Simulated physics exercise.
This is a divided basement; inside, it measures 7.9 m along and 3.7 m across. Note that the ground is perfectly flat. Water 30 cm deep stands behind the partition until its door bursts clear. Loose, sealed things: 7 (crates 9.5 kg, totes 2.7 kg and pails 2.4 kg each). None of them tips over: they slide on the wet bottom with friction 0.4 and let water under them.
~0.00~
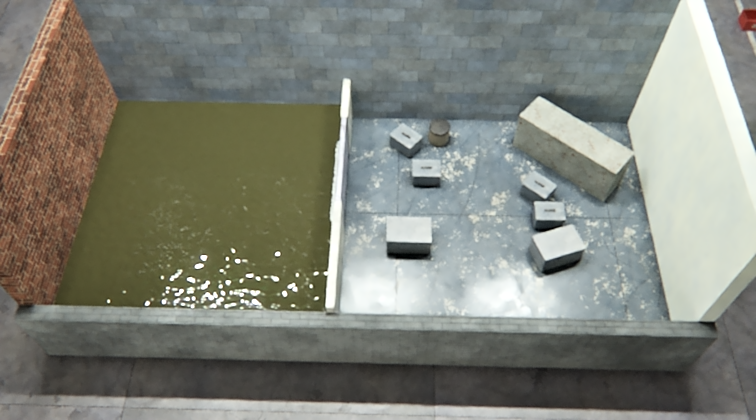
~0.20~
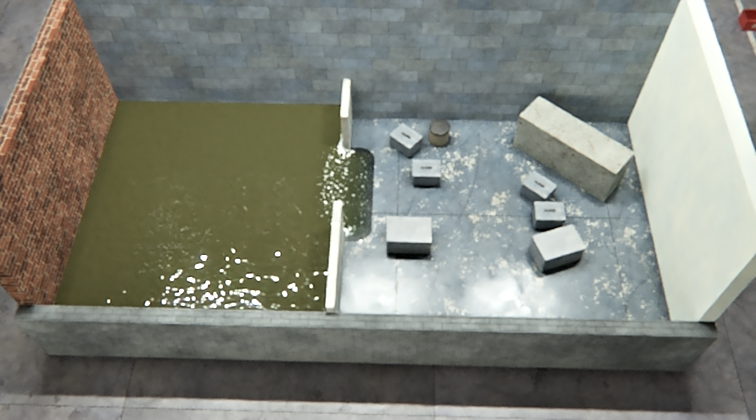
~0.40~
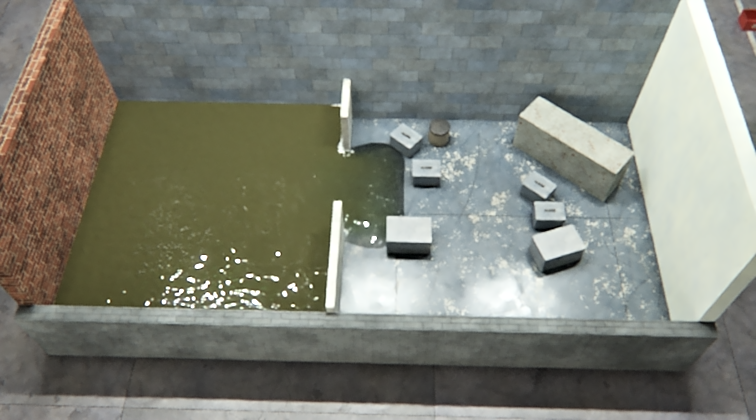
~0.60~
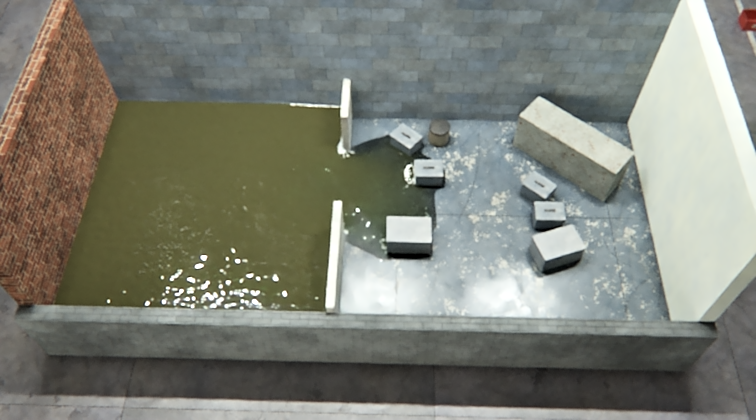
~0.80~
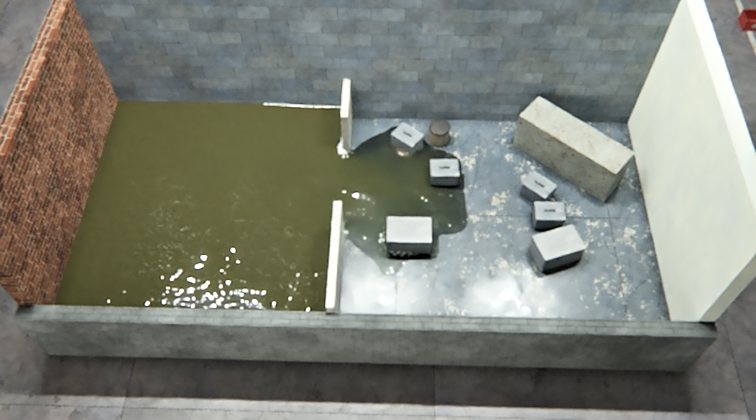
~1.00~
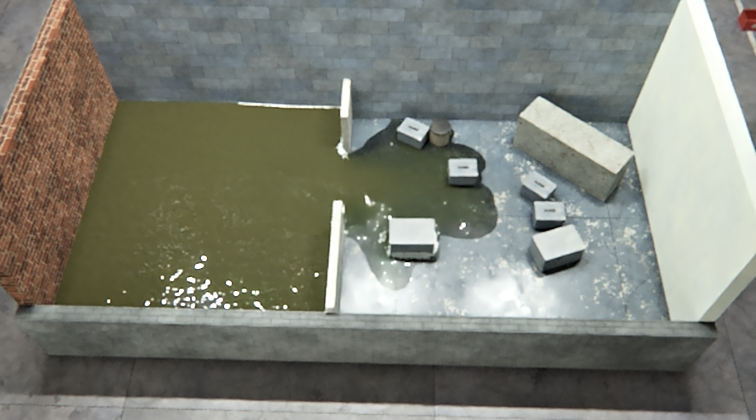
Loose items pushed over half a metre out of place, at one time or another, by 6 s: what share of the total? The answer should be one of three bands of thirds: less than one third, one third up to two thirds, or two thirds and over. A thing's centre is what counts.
It falls in the band two thirds and over.
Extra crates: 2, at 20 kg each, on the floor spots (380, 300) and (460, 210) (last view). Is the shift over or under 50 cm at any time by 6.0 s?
Going in order, that's not that far and then too far.
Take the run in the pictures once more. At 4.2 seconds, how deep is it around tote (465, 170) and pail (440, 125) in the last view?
14 and 16 cm.
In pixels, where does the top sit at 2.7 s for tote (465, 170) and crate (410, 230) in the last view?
Approx. (578, 200); approx. (451, 298).
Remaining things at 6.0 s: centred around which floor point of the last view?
Around (557, 254).
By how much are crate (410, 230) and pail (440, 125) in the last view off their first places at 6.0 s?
Going in order, that's 120 cm then 300 cm.
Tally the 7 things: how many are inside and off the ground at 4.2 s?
At that time, 6.
After 1.4 s 1 of 7 are over 50 cm from their spots; 0 afloat.
After 2.7 s 7 of 7 are over 50 cm from their spots; 5 afloat.
After 4.2 s 7 of 7 are over 50 cm from their spots; 6 afloat.
After 6.0 s 7 of 7 are over 50 cm from their spots, and 7 have been at some point; 6 afloat.
